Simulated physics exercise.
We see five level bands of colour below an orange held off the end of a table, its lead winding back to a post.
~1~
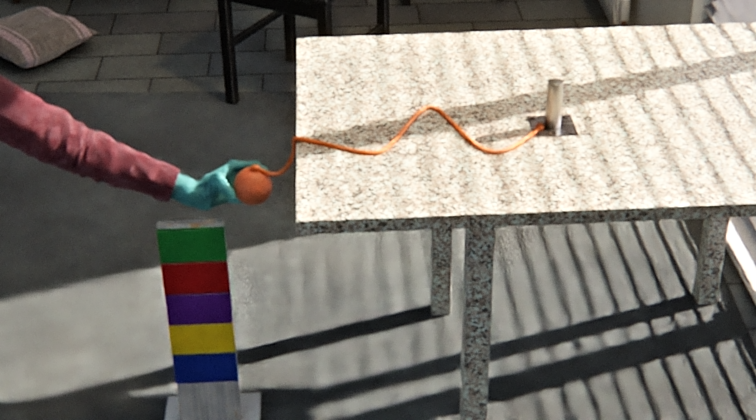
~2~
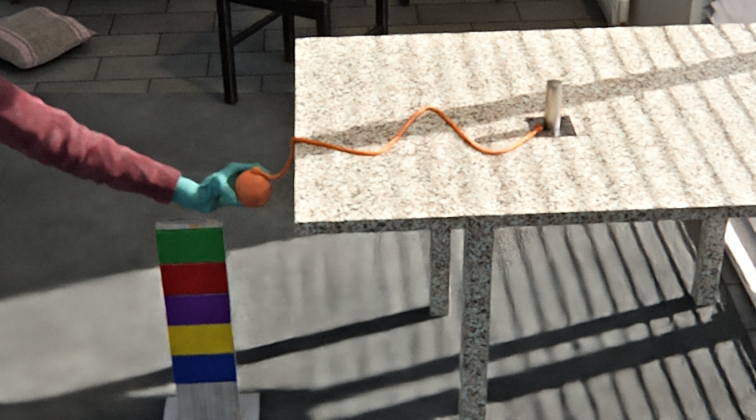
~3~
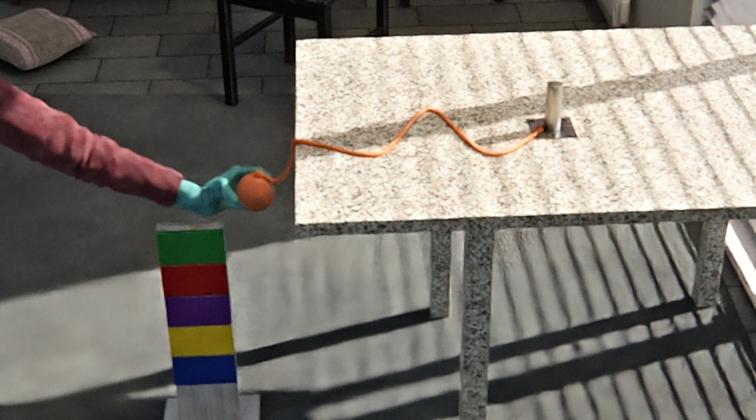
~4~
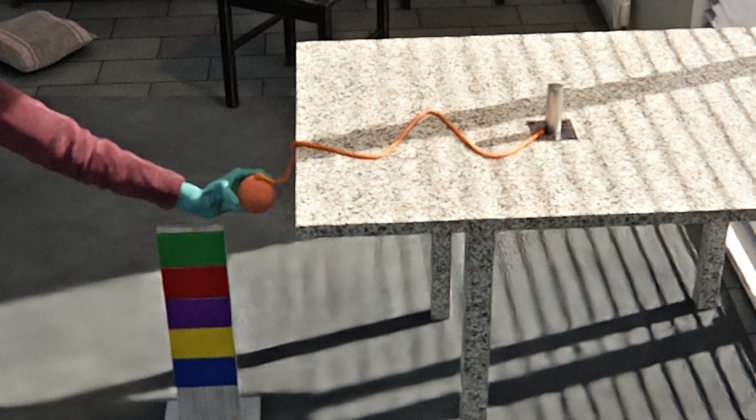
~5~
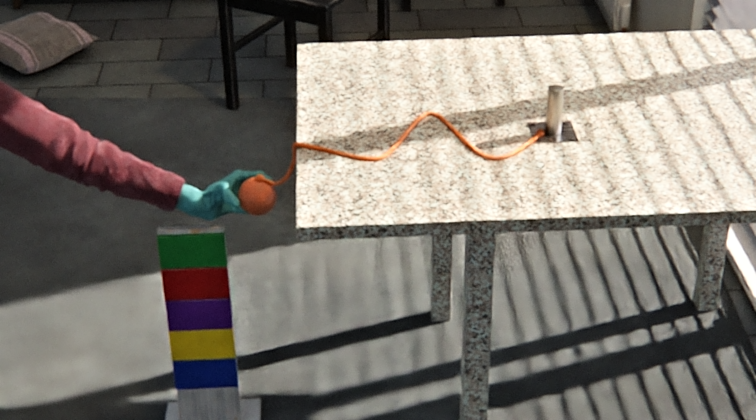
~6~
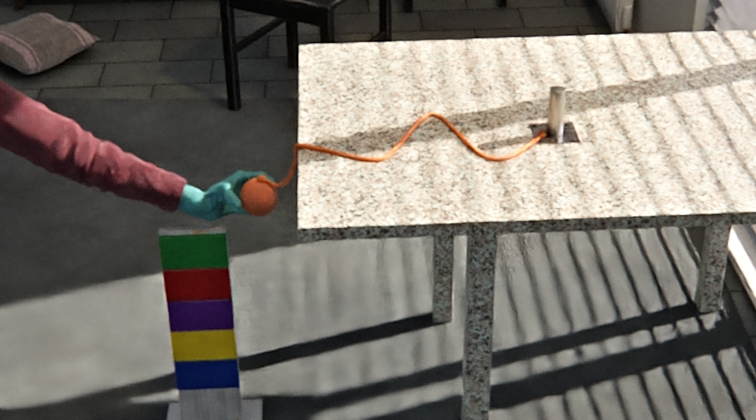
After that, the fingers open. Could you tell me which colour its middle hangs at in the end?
Its middle hangs at yellow.
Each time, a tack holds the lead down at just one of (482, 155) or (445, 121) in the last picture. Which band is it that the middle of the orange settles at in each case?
Purple, then red.
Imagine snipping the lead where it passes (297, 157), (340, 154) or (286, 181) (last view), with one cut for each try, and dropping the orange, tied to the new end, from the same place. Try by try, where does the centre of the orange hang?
So, going through them: (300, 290) first, (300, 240) next, (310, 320) last.
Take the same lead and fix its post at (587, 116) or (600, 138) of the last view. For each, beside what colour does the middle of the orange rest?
Try one - purple; try two - purple.
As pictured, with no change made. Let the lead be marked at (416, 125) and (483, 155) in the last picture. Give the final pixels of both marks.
First: (322, 142). Second: (452, 136).
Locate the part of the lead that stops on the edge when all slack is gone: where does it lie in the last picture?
Check around (407, 136) - that's where it is.
Soon after, orange near (304, 326); level with yellow.
Then, orange near (311, 336); level with yellow.
At rest, orange near (309, 338); level with yellow. Its middle rests at the yellow band.
